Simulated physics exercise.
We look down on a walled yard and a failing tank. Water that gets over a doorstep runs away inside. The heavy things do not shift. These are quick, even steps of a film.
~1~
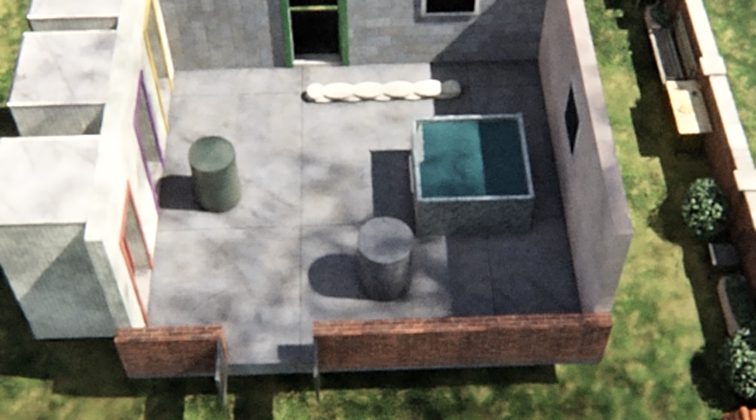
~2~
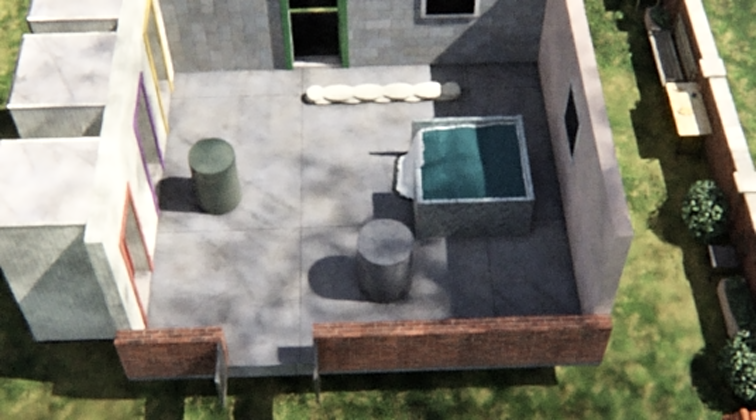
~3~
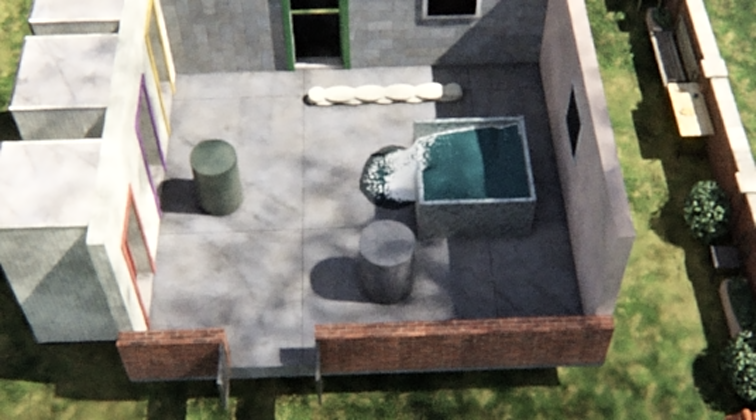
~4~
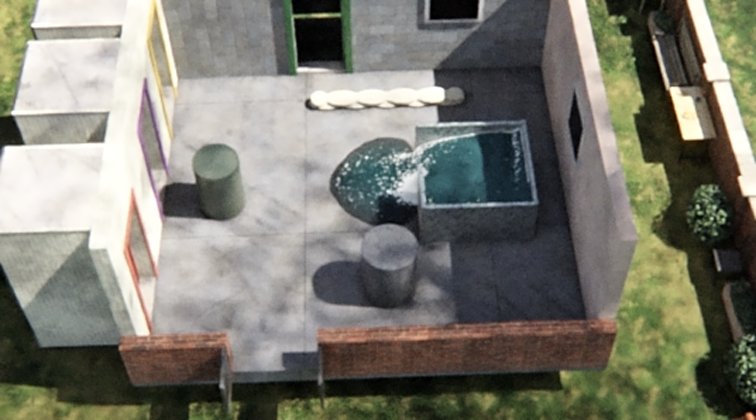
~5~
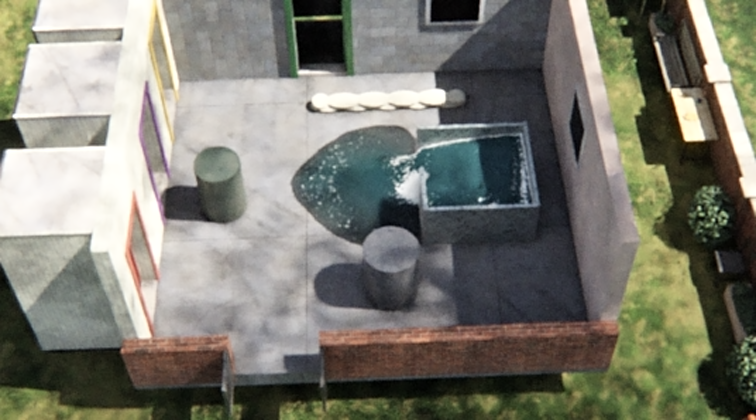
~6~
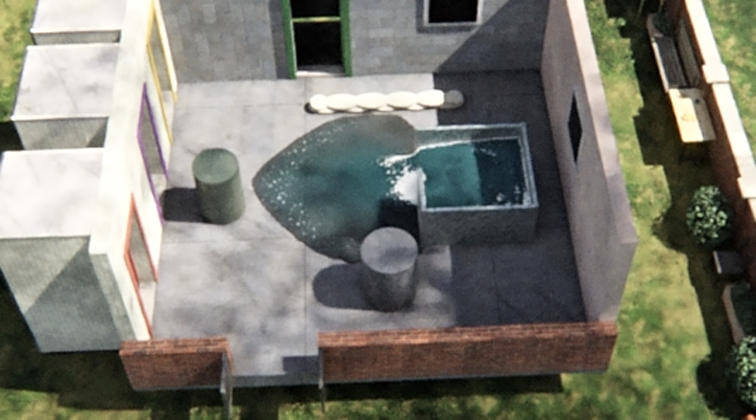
The video shows a walled yard from above, where water pours from the left side of a raised rectangular tank and spreads leftward across the grey paving in a widening pool, reaching near two upright cylinders.
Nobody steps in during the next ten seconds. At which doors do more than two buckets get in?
The yellow door holds within the limit; the green door holds within the limit; the purple door holds within the limit; the red door floods.
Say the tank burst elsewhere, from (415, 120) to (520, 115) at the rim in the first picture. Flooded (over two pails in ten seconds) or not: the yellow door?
In short: The yellow one lets less in.
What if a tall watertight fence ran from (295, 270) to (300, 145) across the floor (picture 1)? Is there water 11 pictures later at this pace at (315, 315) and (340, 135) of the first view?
In turn: Wet, under water.
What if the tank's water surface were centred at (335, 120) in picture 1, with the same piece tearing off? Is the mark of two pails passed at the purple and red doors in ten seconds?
One by one: The purple one lets more in; the red one is under.
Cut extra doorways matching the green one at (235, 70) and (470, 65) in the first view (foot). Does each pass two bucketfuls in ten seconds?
In that order: Floods, keeps below it.
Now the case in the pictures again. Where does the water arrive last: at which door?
The green one.
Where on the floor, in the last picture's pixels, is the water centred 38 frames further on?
Close to (315, 198).
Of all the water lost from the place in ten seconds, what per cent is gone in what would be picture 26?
Some 20 per cent.
A moment on, water covers 40 % of the floor; the yellow door not reached, the green door not reached, the purple door wet at the sill, nothing in, the red door not reached.
Next, water covers 50 % of the floor; the yellow door wet at the sill, nothing in, the green door not reached, the purple door wet at the sill, nothing in, the red door under two buckets in.
Then, water covers 50 % of the floor; the yellow door under two buckets in, the green door not reached, the purple door wet at the sill, nothing in, the red door over two buckets in.
Later, water covers 65 % of the floor; the yellow door under two buckets in, the green door under two buckets in, the purple door wet at the sill, nothing in, the red door far over two buckets in.
In the end, water covers 95 % of the floor; the yellow door under two buckets in, the green door under two buckets in, the purple door wet at the sill, nothing in, the red door far over two buckets in.
